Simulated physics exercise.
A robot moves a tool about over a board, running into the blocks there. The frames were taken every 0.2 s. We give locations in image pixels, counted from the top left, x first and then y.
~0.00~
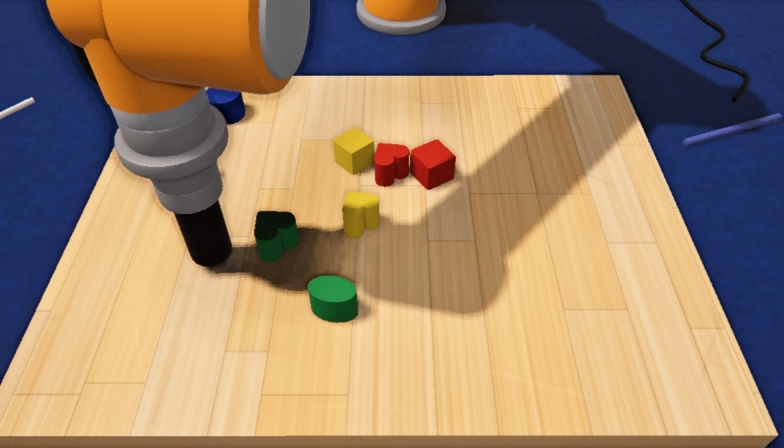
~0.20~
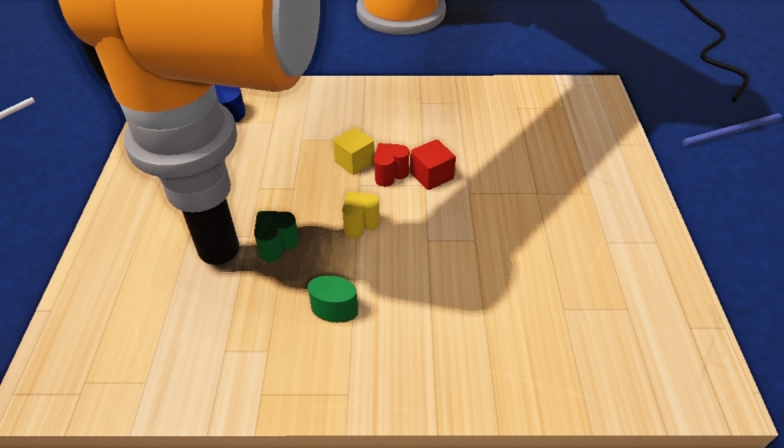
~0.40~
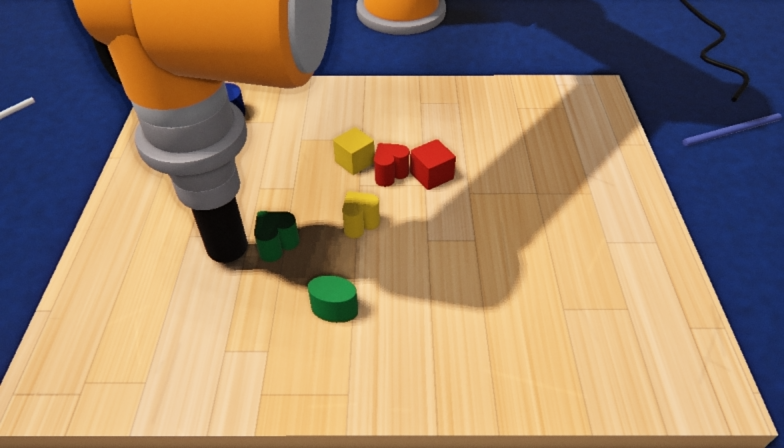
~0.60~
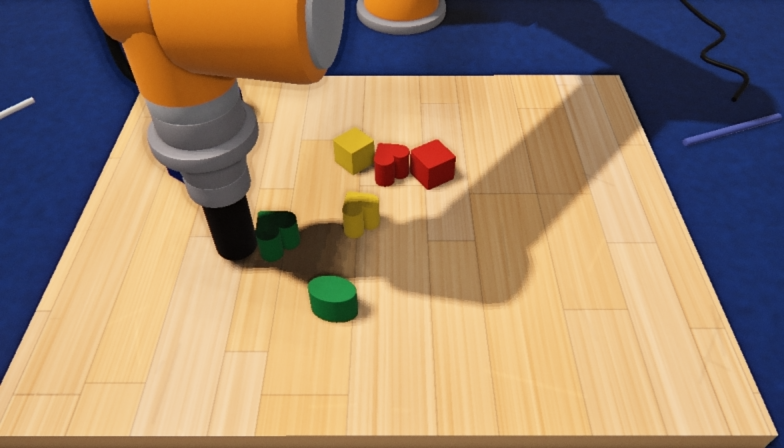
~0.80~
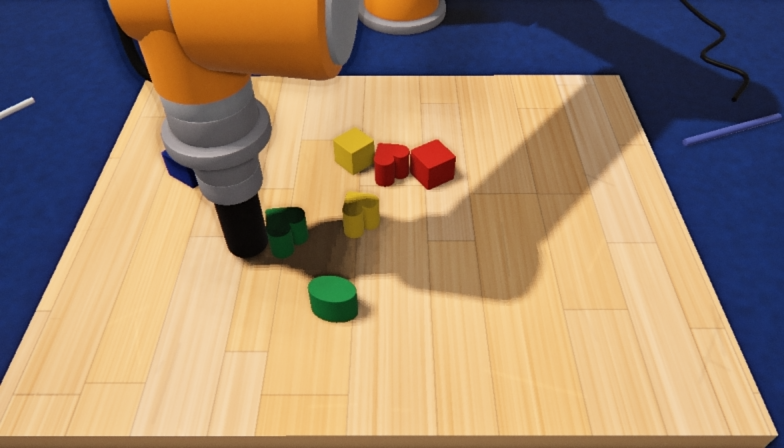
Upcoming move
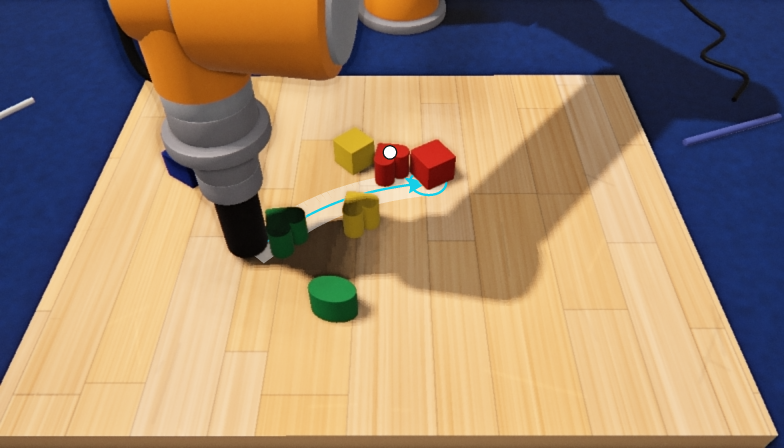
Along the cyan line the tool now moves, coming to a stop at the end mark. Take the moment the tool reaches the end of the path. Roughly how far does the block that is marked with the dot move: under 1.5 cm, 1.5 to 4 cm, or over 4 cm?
1.5 to 4 cm.
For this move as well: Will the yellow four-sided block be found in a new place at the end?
In short: No.
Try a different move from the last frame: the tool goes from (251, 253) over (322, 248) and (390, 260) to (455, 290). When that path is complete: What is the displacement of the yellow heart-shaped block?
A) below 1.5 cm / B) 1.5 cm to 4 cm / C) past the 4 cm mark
The correct letter is B.
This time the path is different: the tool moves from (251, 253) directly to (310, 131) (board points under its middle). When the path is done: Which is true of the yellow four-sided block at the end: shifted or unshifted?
Stays where it is.
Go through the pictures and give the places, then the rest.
In the first frame, lower end of the tool at (212, 252), tops of blocks, green heart-shaped block at (272, 223), yellow four-sided block at (354, 140), yellow heart-shaped block at (359, 202), red heart-shaped block at (390, 152), red four-sided block at (433, 153).
In the second frame, tool at (219, 251), blocks as before.
In the third frame, tool at (228, 249), blocks as before.
In the fourth frame, tool at (238, 247), blocks as before.
In the fifth frame, tool at (249, 244), green heart-shaped block at (283, 219), yellow four-sided block at (354, 140), yellow heart-shaped block at (359, 202), red heart-shaped block at (390, 152), red four-sided block at (433, 153).
The drawn path runs from (251, 253) through (306, 217) and (366, 193) to (428, 182); the dot is on the red heart-shaped block.
The first path, step by step. One third of the way, tool at (305, 208); green heart-shaped block at (340, 190), turned 20° clockwise; yellow heart-shaped block at (370, 201), turned 35° clockwise.
Two thirds of the way, tool at (366, 184); green heart-shaped block at (400, 174), turned 15° clockwise; yellow heart-shaped block at (377, 202), turned 65° clockwise; red heart-shaped block at (394, 150), turned 20° anticlockwise.
At the end, tool at (429, 174); green heart-shaped block at (457, 176), turned 65° clockwise; yellow four-sided block not moved; yellow heart-shaped block at (377, 202), turned 65° clockwise; red heart-shaped block at (411, 140), turned 105° anticlockwise; red four-sided block at (465, 147), turned 35° anticlockwise.
